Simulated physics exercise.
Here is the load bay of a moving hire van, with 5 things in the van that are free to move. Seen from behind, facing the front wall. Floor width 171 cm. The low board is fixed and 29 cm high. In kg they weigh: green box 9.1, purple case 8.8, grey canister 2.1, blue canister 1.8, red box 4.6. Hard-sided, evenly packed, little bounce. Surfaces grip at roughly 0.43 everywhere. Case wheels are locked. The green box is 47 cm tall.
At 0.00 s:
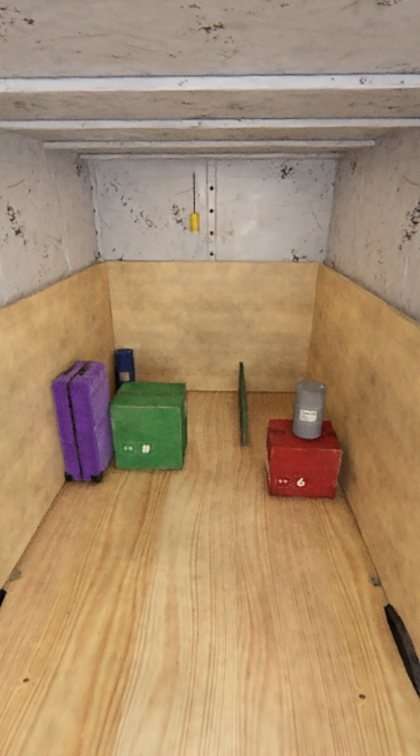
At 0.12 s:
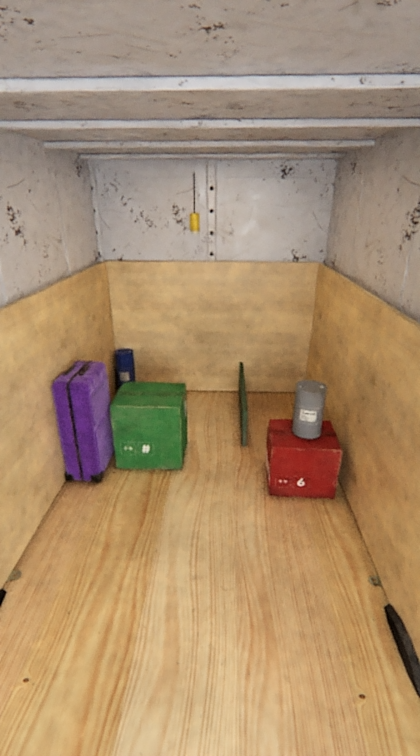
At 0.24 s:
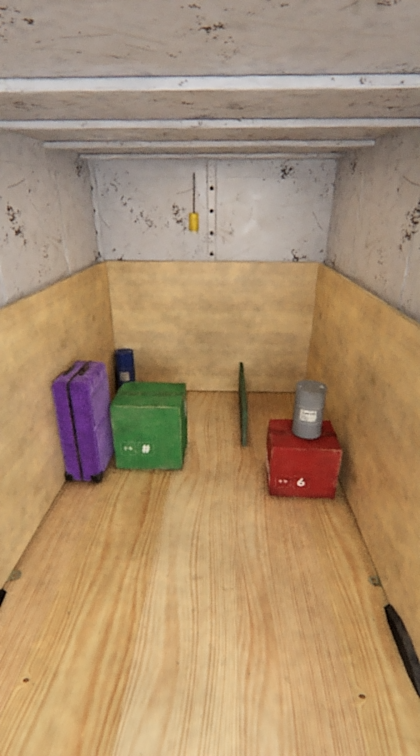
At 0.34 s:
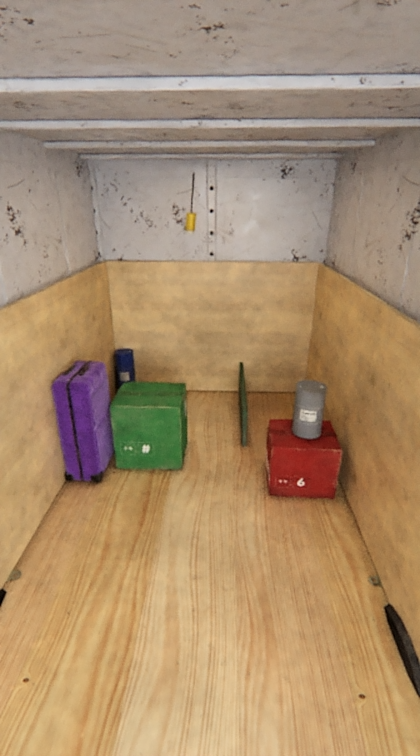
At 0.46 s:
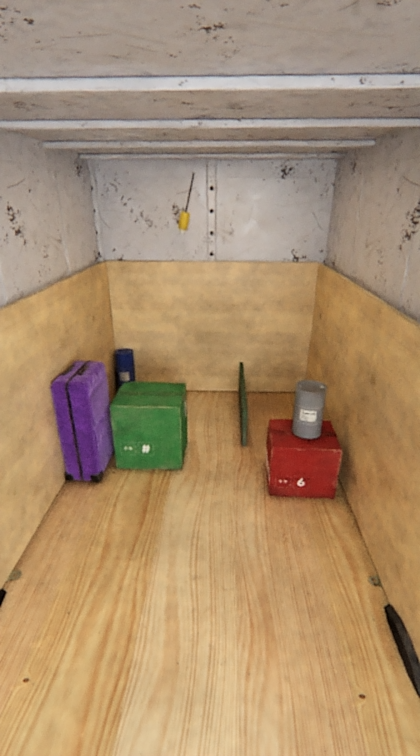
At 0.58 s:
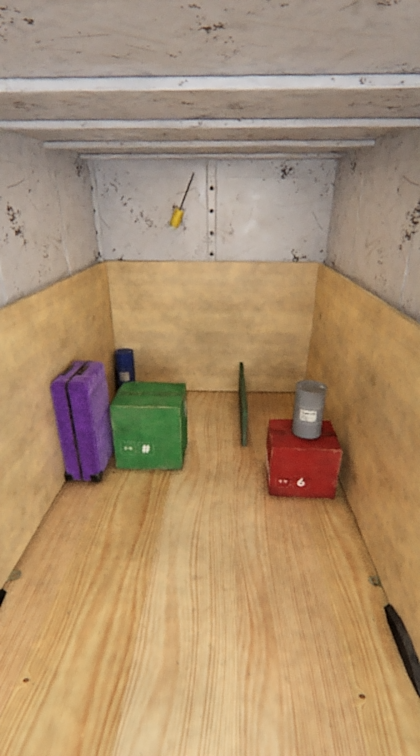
A small yellow tag on a dark cord hangs still at first near the front wall of a van's load bay, seen from behind, then swings out to the left. Below it, a purple case, a blue canister and a green box sit on the left, a thin green panel stands near the middle, and a grey canister rests on a red box at right. Nothing else visibly moves, camera included.
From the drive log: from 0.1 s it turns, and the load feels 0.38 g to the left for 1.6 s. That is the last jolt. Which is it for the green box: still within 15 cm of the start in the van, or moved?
The green box keeps its place.
After 1.28 s, push 0.38 g left.
After 1.68 s, steady run.
At rest (2.3 s), all 5 in place, give or take 15 cm. In the last view, green box near (152, 425).
